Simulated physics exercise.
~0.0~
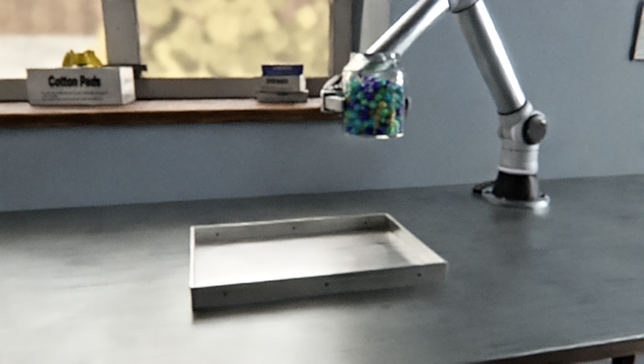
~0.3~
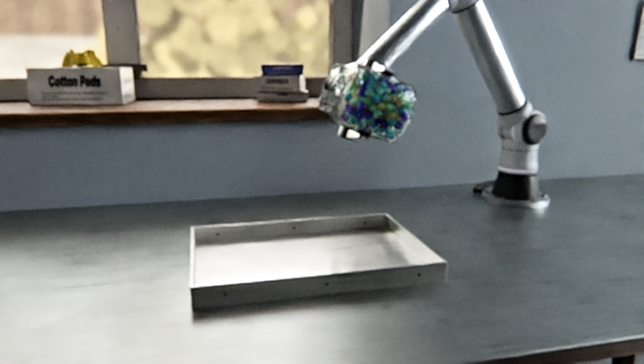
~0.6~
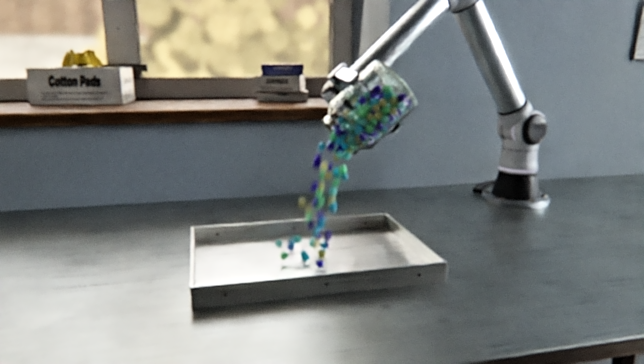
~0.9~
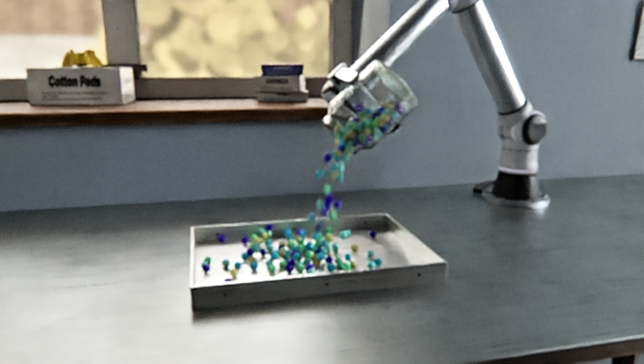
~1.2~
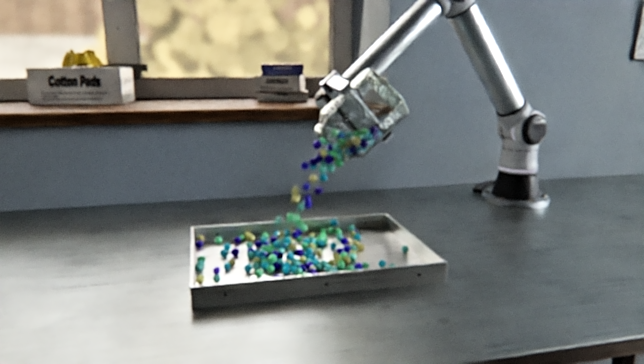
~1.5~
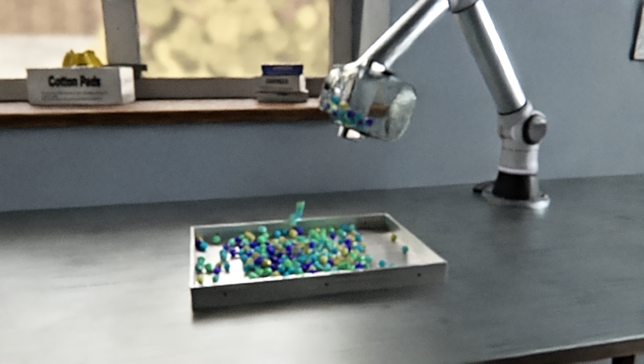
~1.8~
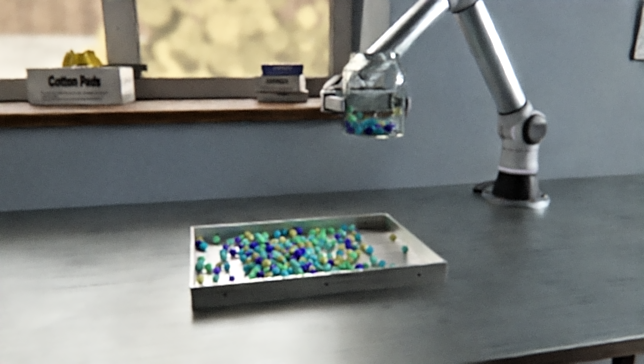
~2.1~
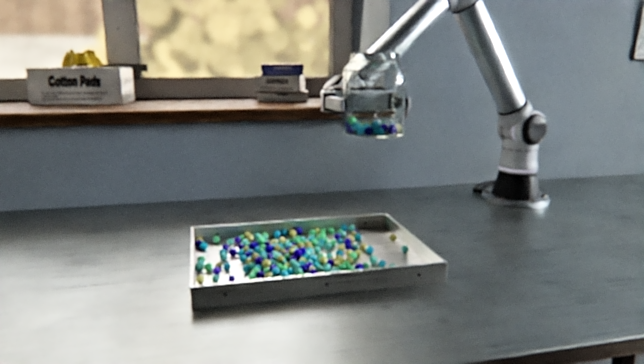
A silver robot arm, seen from the front and slightly above, holds a clear jar full of small round blue, green, teal and yellow sweets over a dark table. A shallow grey tray lies below, and behind it a windowsill against a blue-grey wall carries a cotton pads box and small stacked boxes. The arm tips the jar to the left until its mouth points downward, and the sweets stream out and spread across the tray. It then turns the jar upright again. Most sweets lie heaped in the tray, while a few remain in the jar.
